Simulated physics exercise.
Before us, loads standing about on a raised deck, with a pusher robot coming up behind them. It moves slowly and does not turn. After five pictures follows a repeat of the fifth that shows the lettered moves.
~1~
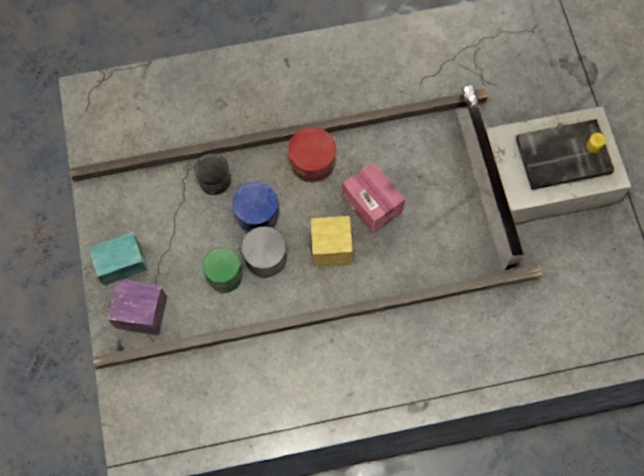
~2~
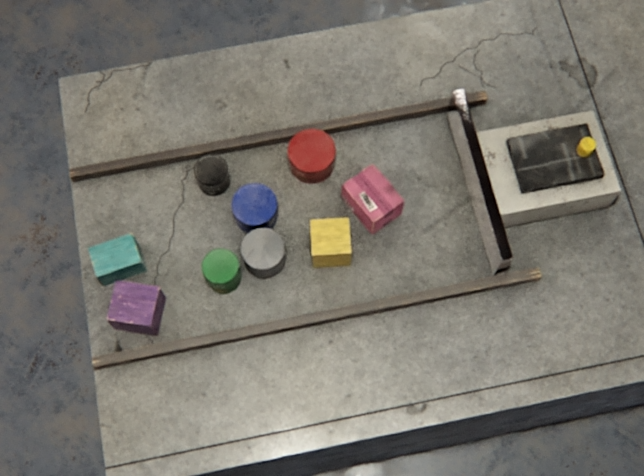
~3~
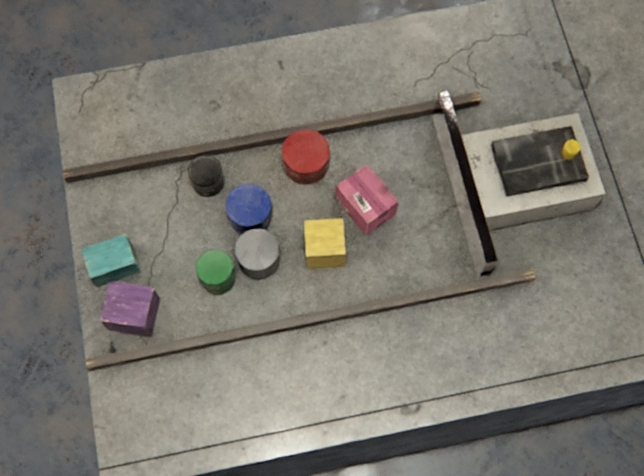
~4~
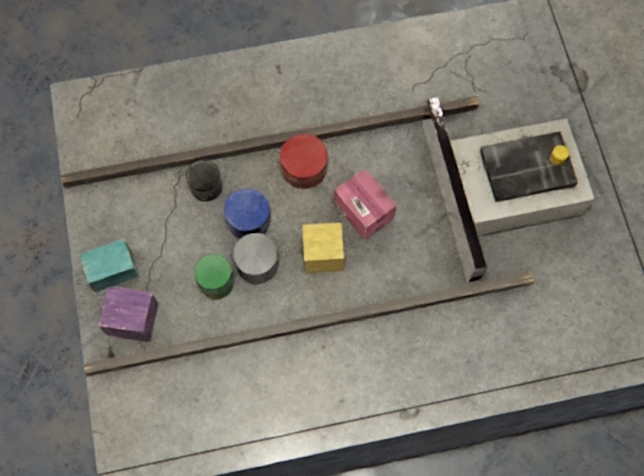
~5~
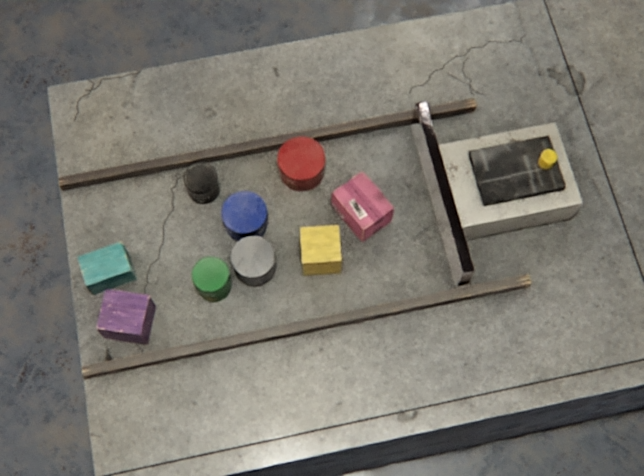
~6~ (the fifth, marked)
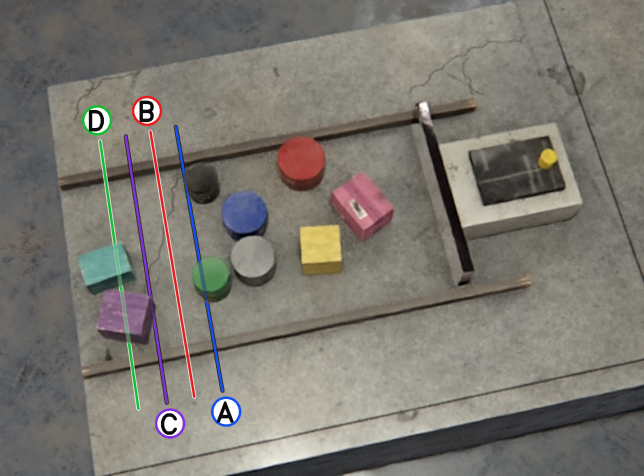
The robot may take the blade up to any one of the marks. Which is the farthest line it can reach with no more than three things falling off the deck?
C.
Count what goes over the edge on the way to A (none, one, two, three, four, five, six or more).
In all, none.
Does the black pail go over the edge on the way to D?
By then, yes.
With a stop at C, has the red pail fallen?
By then, no.
On the marked copy, A at (198, 252); B at (171, 257); C at (145, 262); D at (118, 268).
With C. Early on, robot (405, 192); red pail (294, 166); yellow crate (301, 261).
Further on, robot (298, 213); green pail (167, 313); black pail (151, 193).
At the end, robot (212, 230); purple crate over the edge; turquoise crate over the edge; two fallen.
As for the rest, A is within the limit but short; B is within the limit but short; D drops six.
